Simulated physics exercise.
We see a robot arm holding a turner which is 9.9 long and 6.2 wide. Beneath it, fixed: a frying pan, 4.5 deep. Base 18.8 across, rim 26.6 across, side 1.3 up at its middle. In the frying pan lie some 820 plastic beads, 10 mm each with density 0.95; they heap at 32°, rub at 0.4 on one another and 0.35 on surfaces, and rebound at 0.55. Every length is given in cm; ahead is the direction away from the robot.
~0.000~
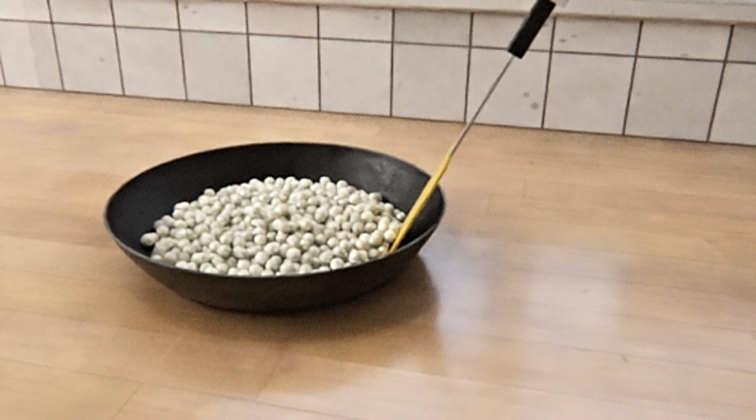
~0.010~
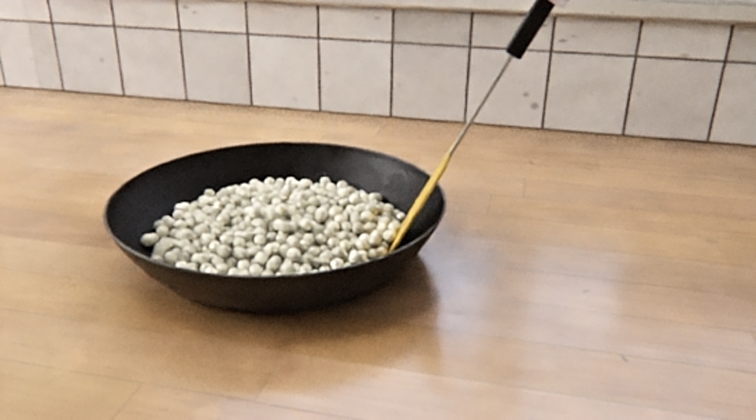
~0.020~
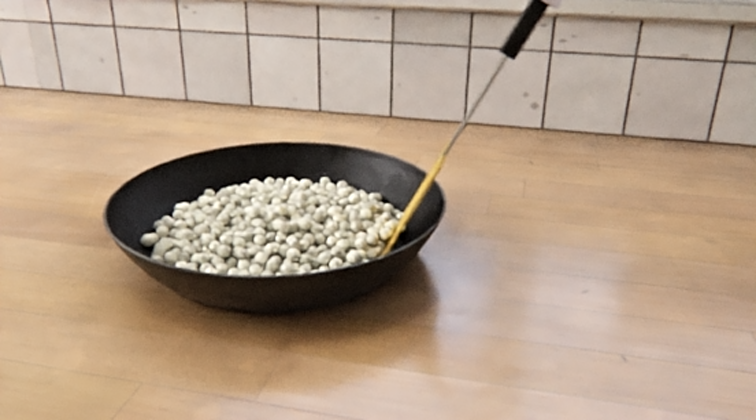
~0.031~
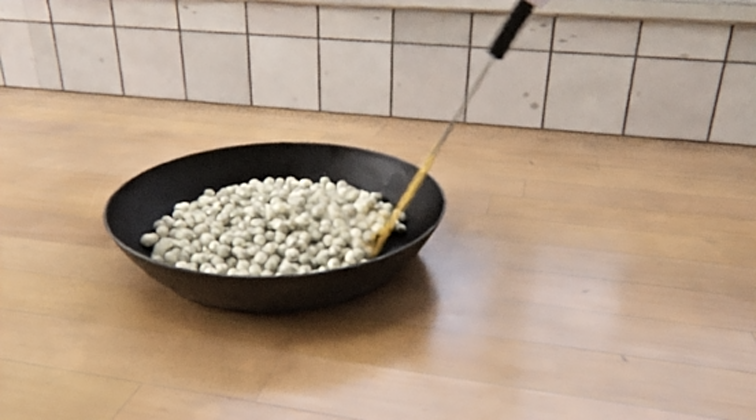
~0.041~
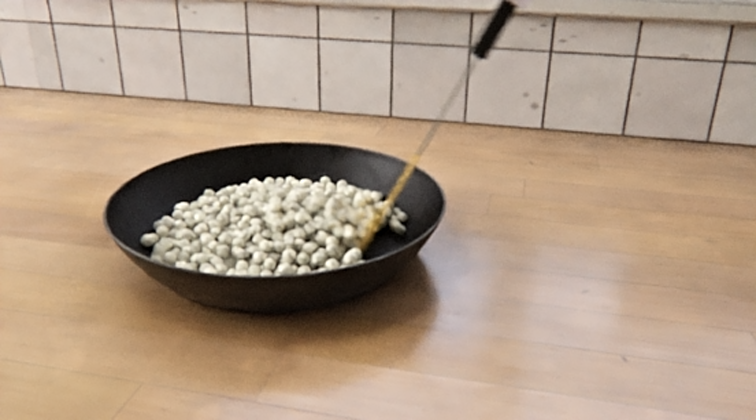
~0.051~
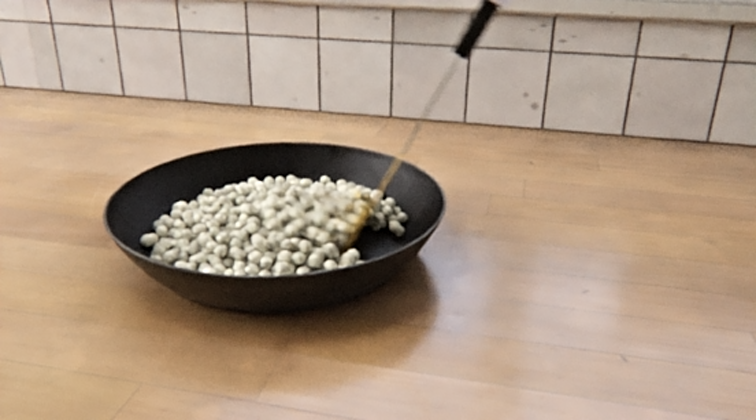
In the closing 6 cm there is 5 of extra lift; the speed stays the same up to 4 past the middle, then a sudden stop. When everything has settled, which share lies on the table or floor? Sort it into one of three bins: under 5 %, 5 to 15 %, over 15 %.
Bin: 5 to 15 %.
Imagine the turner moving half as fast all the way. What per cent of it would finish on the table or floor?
It would be near 0 per cent.
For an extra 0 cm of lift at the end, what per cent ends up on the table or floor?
0 per cent.
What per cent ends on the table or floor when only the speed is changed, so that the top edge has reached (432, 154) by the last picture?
Share: Roughly 0 %.
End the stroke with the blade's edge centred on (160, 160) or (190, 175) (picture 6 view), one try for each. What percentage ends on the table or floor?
The two tries give near 15 and near 10 in a hundred.
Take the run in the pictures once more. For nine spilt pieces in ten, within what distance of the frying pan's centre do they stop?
Distance: Approx. 100 cm.
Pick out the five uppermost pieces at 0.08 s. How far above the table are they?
Somewhere around 6 centimetres high.
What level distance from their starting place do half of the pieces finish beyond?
Somewhere about 2 centimetres, I'd say.
After 0.08 s, sloping 63°, highest piece 6 above the table; 821 in the frying pan.
After 0.10 s, sloping 63°, highest piece 7 above the table; 821 in the frying pan.
After 0.31 s, sloping 63°, highest piece 8 above the table; 748 in the frying pan, 66 on the table or floor, 7 on the blade or in flight.
After 1.36 s, sloping 63°, highest piece 4 above the table; 748 in the frying pan, 73 on the table or floor.
In the end, 748 in the frying pan, 73 on the table or floor. That is 9 % on the table or floor.
